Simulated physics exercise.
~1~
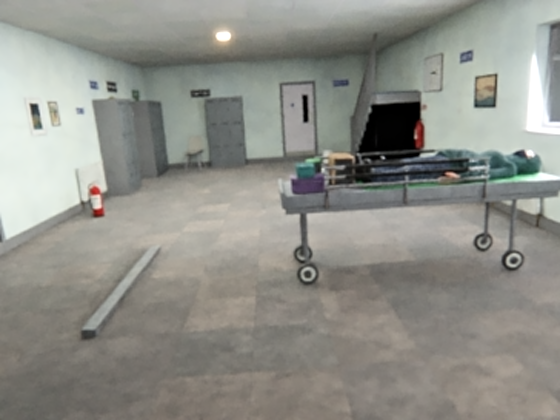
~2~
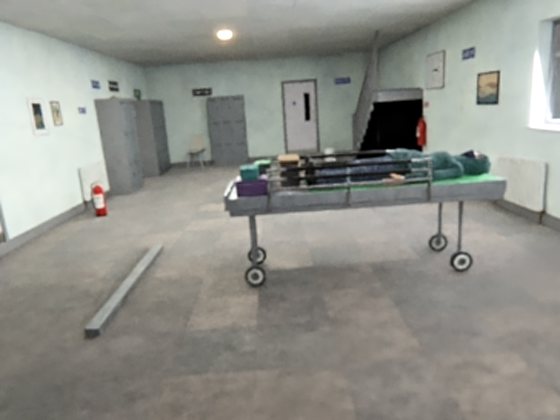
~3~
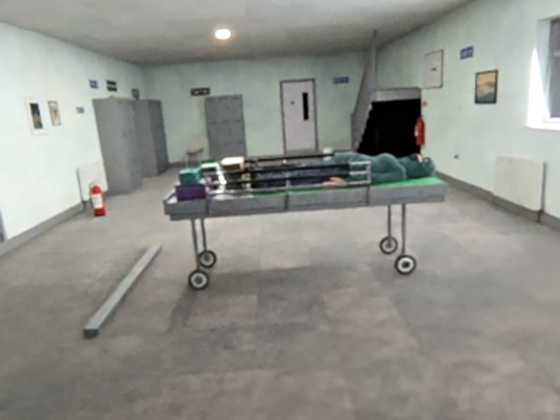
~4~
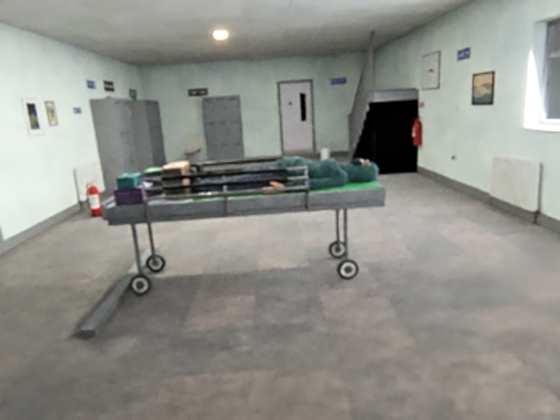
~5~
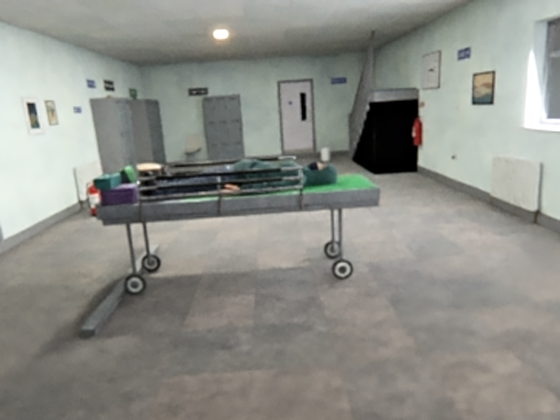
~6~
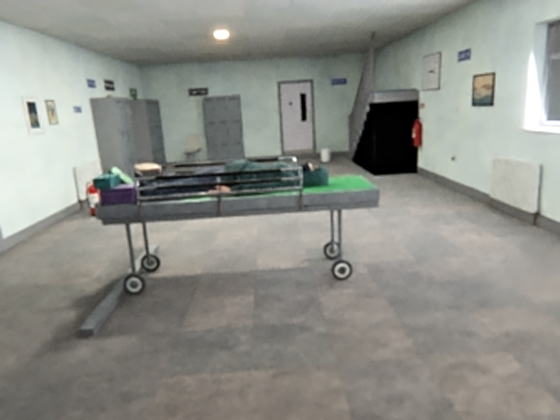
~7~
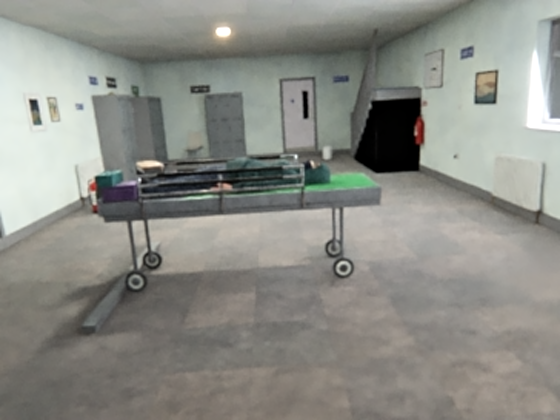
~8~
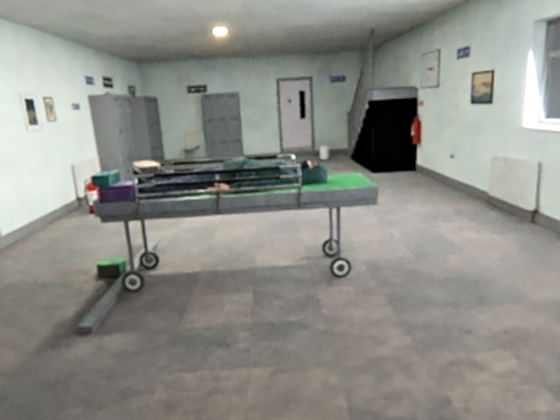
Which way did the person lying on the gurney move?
The person moved to the left, riding along with the gurney and then sliding a bit farther that way once it stopped.
